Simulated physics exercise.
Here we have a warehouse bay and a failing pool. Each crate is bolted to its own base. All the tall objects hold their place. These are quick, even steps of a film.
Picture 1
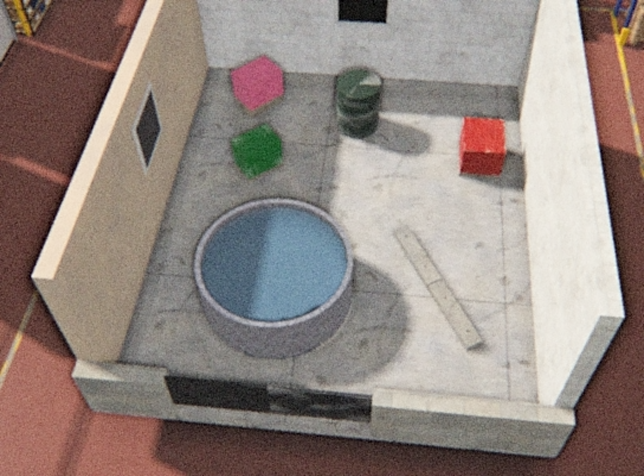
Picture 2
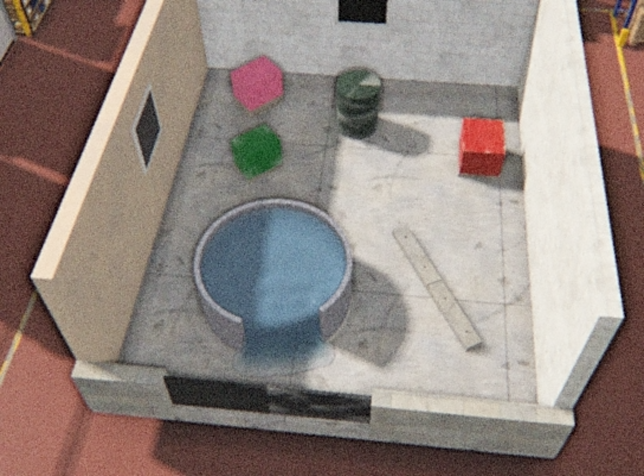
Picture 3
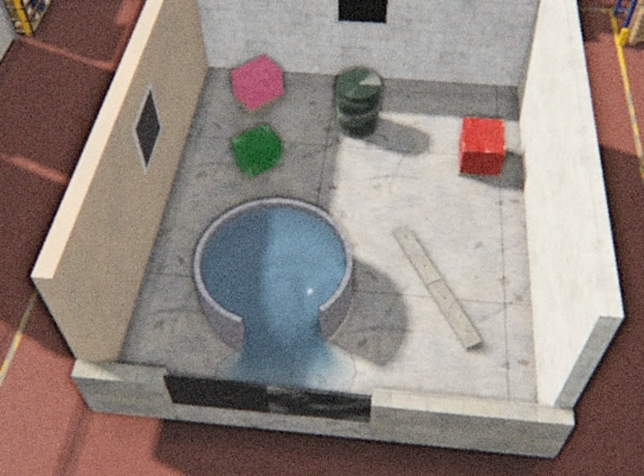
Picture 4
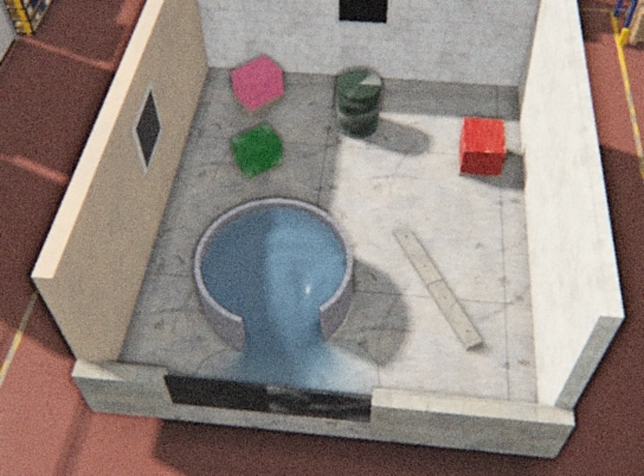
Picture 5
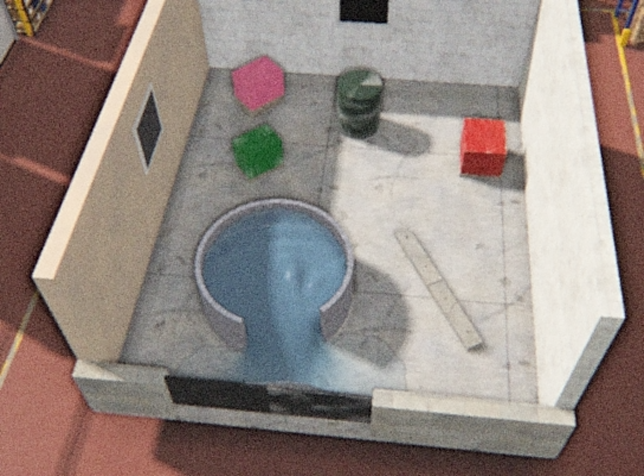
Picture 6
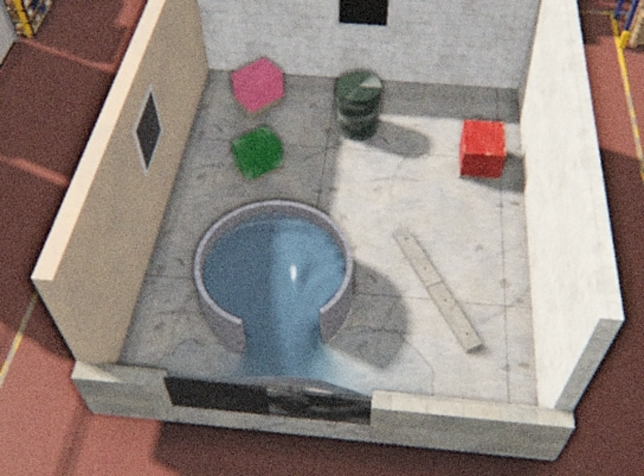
To begin with, a round tank of still blue water stands in a walled bay with pink, green and red blocks, a dark barrel and a plank. Then a gap opens in the tank's front, and water pours through it, spreading across the floor towards the low front wall while the other objects stay put.
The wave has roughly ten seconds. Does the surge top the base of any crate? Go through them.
The green crate gets wet; the pink crate stays dry; the red crate gets wet.
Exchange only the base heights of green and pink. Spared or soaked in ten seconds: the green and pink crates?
Then: The green one keeps dry, the pink one ends up wet.
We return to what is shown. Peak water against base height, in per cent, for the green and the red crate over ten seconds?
About 170 and 290 per cent.
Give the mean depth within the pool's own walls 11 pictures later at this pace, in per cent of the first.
Roughly 44 per cent.
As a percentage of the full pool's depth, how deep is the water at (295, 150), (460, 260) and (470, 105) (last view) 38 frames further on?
Roughly 4, 6 and 4 per cent, in turn.
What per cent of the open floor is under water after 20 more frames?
About 65 per cent.
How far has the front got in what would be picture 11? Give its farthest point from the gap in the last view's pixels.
I would point to (531, 431).
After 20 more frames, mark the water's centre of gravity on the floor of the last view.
At about (320, 306).
A moment on, water covers 20 % of the floor; the green crate not reached, the pink crate not reached, the red crate not reached.
Next, water covers 35 % of the floor; the green crate not reached, the pink crate not reached, the red crate not reached.
Then, water covers 65 % of the floor; the green crate water round its plinth, the pink crate water round its plinth, the red crate water round its plinth.
Later, water covers 95 % of the floor; the green crate water round its plinth, the pink crate water round its plinth, the red crate water round its plinth.
In the end, water covers 100 % of the floor; the green crate was topped, the pink crate stayed above the water, the red crate was topped.
